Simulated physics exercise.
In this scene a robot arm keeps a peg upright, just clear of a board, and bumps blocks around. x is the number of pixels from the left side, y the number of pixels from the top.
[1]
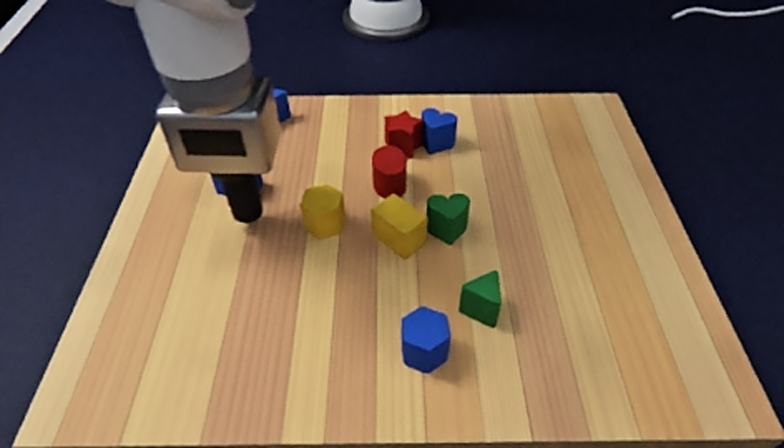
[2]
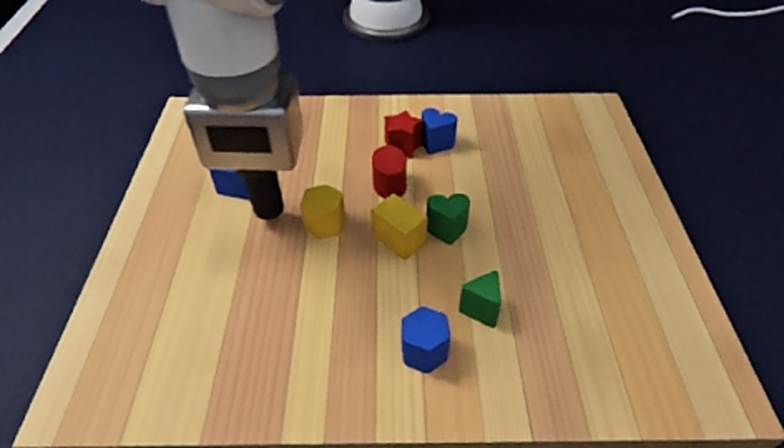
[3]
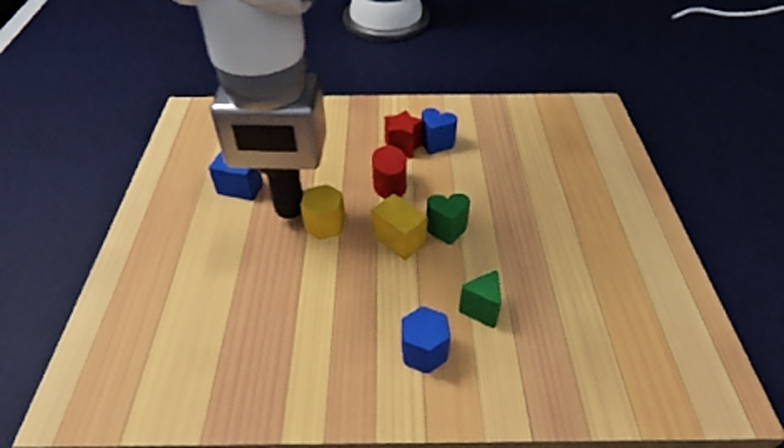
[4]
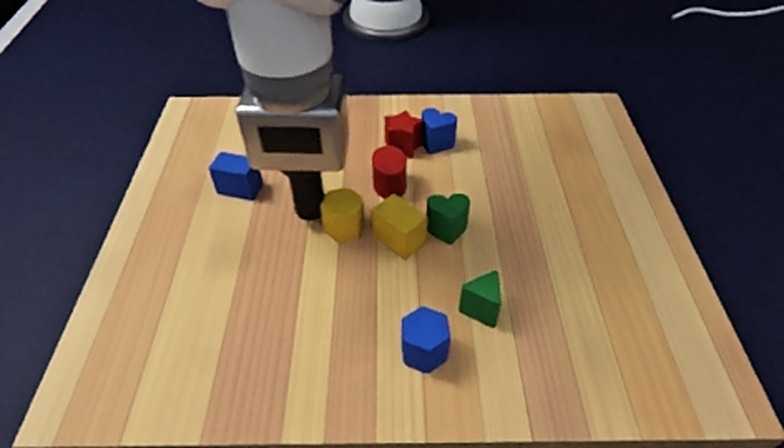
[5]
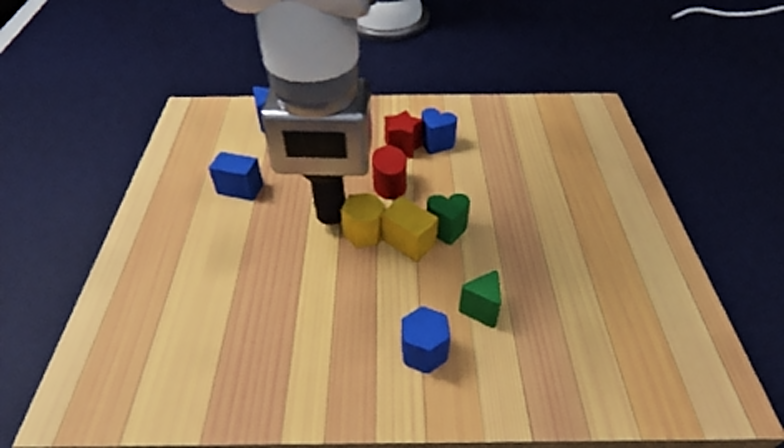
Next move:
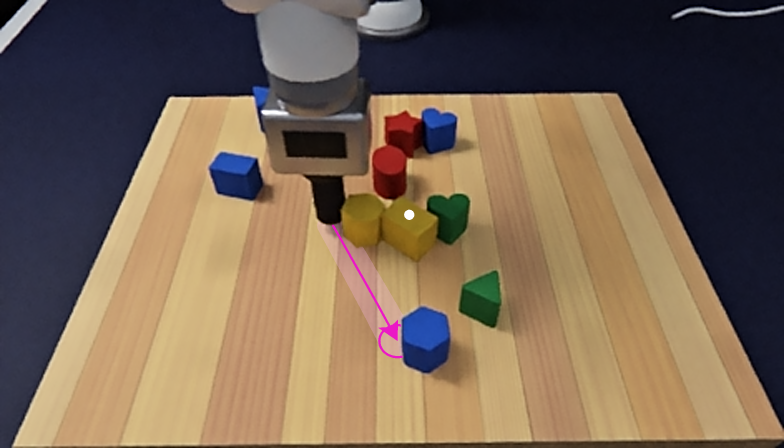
In the video, a robot arm lowers a dark peg near a wooden board of colored blocks and moves it right, pushing a yellow six-sided block a short way against a yellow oblong block, which shifts slightly.
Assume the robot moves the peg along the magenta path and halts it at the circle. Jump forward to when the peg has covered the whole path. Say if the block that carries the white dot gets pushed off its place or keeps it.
It is moved from its place.
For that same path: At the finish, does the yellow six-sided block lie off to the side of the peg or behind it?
Yes
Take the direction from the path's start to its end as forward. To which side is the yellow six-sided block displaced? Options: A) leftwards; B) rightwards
Letter A.
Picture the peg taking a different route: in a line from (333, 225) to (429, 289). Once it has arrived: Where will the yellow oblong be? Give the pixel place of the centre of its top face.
Expect it around (499, 229).
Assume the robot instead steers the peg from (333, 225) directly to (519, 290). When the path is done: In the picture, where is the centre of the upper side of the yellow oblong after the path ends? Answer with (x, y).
Its top centre lands on (598, 237).
The line goes in a line from (333, 225) to (397, 341); the dot is on the yellow oblong.
What follows on the original path. One third of the way, peg (351, 249); yellow six-sided block (388, 228), turned 45° anticlockwise; yellow oblong (437, 221); green heart-shaped block (454, 202).
Two thirds of the way, peg (374, 288); yellow six-sided block (395, 233), turned 70° anticlockwise; yellow oblong (440, 221); green heart-shaped block (455, 201).
At the end, peg (398, 332); yellow six-sided block (395, 233), turned 70° anticlockwise; yellow oblong (440, 221); blue six-sided block (436, 335), turned 15° anticlockwise; green heart-shaped block (455, 201).
